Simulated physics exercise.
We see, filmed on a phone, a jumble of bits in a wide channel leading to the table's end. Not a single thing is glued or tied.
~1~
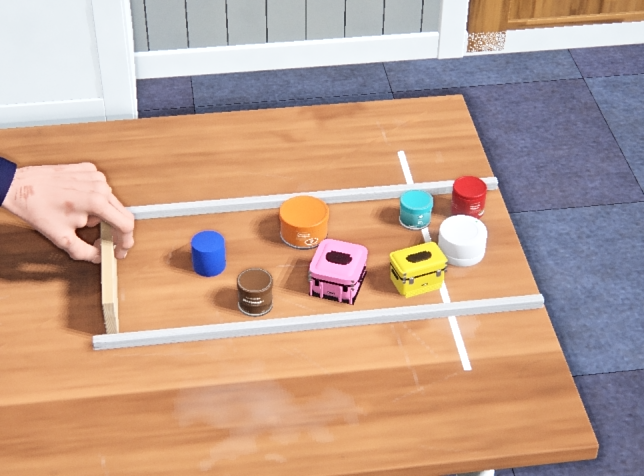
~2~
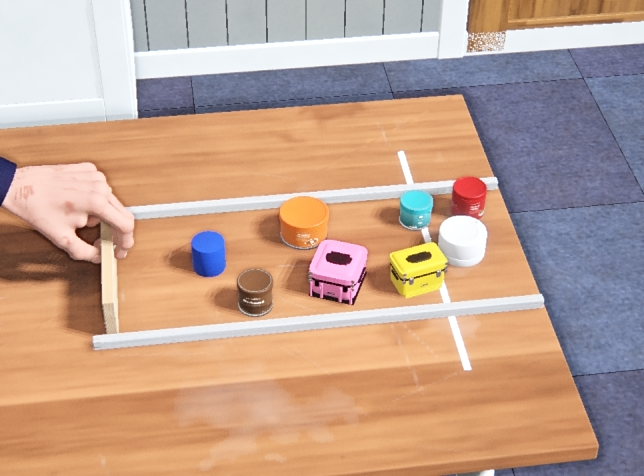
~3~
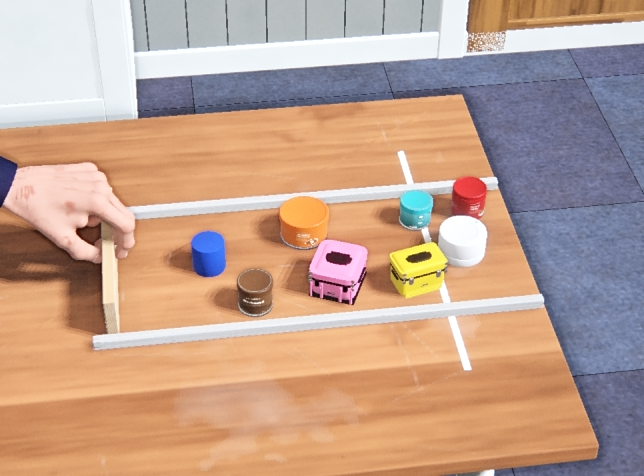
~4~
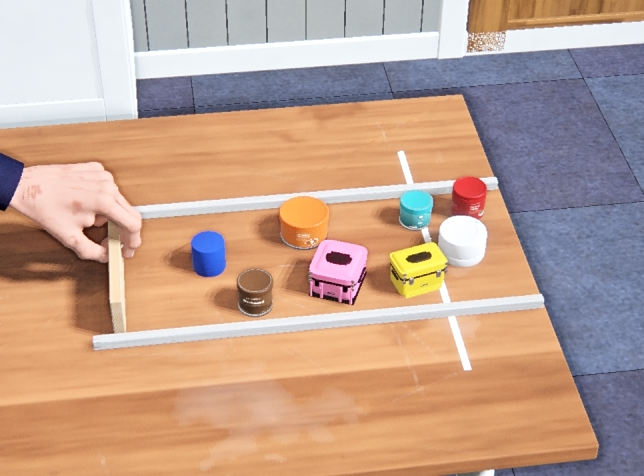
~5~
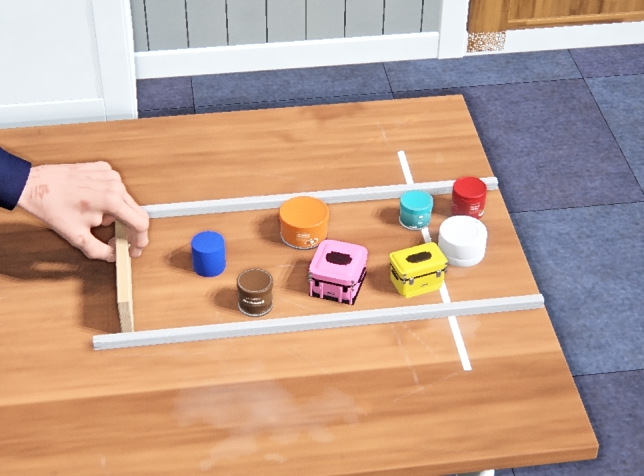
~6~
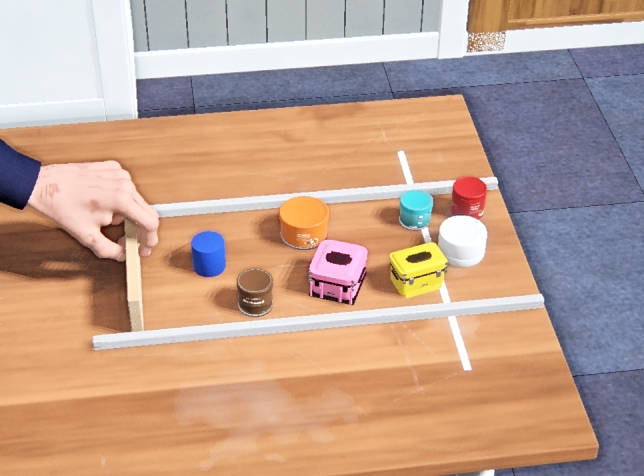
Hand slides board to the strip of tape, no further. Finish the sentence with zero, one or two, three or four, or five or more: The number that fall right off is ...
The number that fall right off is one or two.
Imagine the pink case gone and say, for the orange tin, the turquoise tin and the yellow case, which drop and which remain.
The orange tin does not fall; the turquoise tin holds on; the yellow case does not fall.
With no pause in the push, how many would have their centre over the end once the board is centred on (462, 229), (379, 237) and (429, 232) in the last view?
Per position: 4 / 0 / 1.
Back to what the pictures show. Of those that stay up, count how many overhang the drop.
Counting them gives 2.
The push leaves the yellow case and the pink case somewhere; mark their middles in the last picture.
The yellow case finishes at (508, 234); the pink case finishes at (479, 259).
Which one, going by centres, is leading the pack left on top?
The foremost one is the red tub.
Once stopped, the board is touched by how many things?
Well, it touches 3.
Soon after, none off yet; red tub at rest near (469, 199); white lid at rest near (462, 241); turquoise tin at rest near (416, 210).
At rest, the number that fall off is one or two; fallen, white lid.
